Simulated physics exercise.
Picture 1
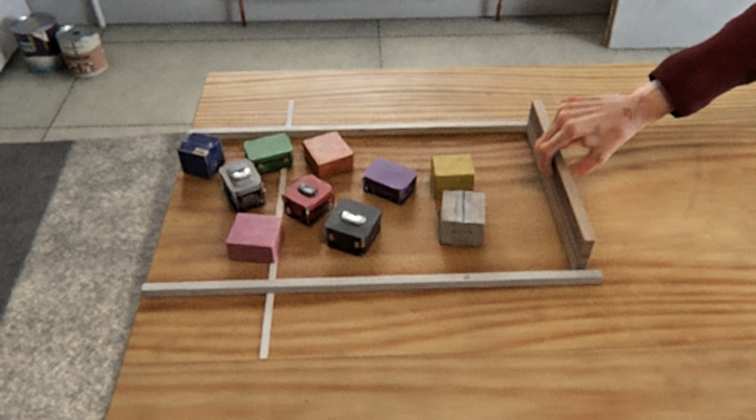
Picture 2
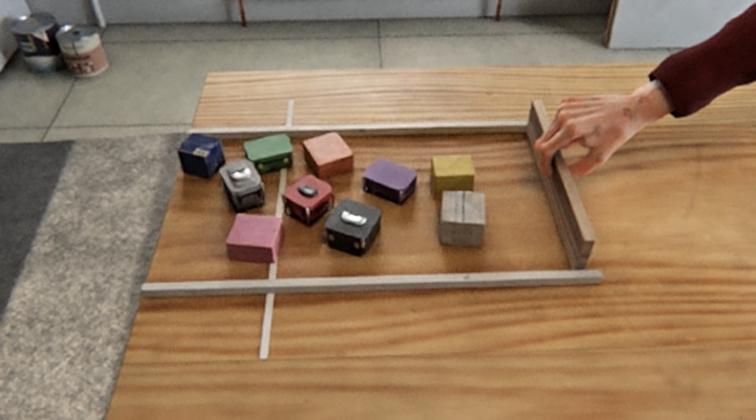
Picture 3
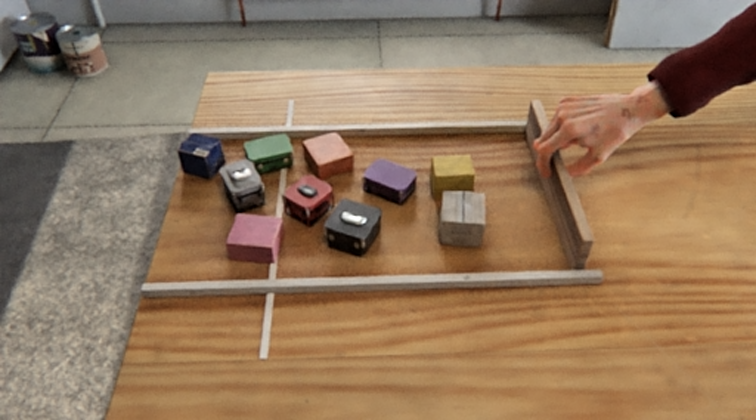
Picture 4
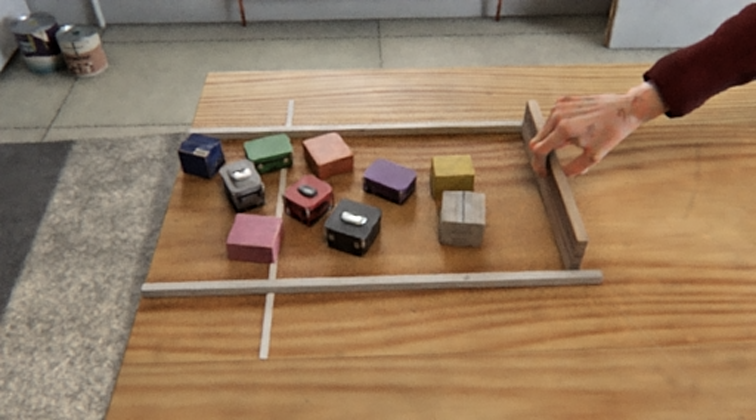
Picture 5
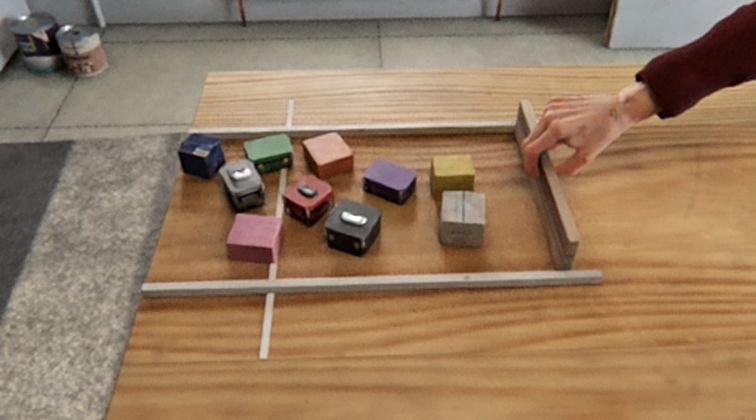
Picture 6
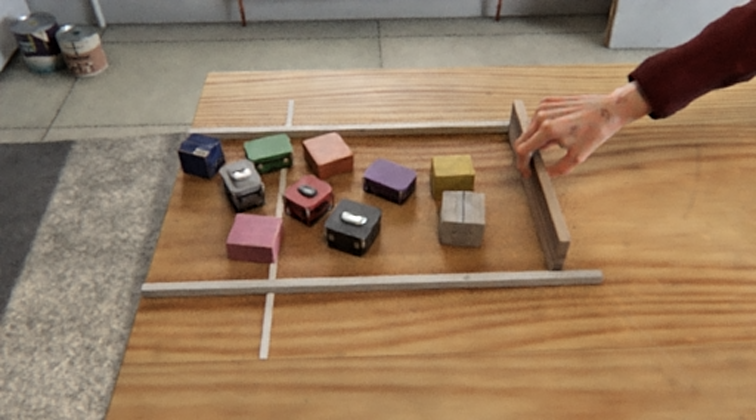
A hand slides a wooden board slightly left toward scattered colourful blocks and small cases.
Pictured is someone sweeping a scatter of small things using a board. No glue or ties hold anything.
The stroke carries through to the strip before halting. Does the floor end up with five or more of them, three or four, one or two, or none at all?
The floor ends up with none at all.
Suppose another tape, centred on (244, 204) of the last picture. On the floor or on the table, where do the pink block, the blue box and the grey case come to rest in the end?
In order, the pink block goes off the edge, then the blue box goes off the edge, then the grey case goes off the edge.
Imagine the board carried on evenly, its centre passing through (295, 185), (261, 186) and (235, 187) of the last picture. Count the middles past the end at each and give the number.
0, 2, 3.
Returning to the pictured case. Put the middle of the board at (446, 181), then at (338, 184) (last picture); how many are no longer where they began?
Tally: 3; 9.
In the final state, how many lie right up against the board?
The count in contact is 3.
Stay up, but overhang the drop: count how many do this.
The total would be 2.
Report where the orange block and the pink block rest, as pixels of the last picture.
Going in order, first (266, 152) and next (162, 247).
Soon after, none off yet; blue box at rest near (202, 156); grey case at rest near (243, 186); pink block at rest near (256, 238).
At rest, the number that fall off is zero.
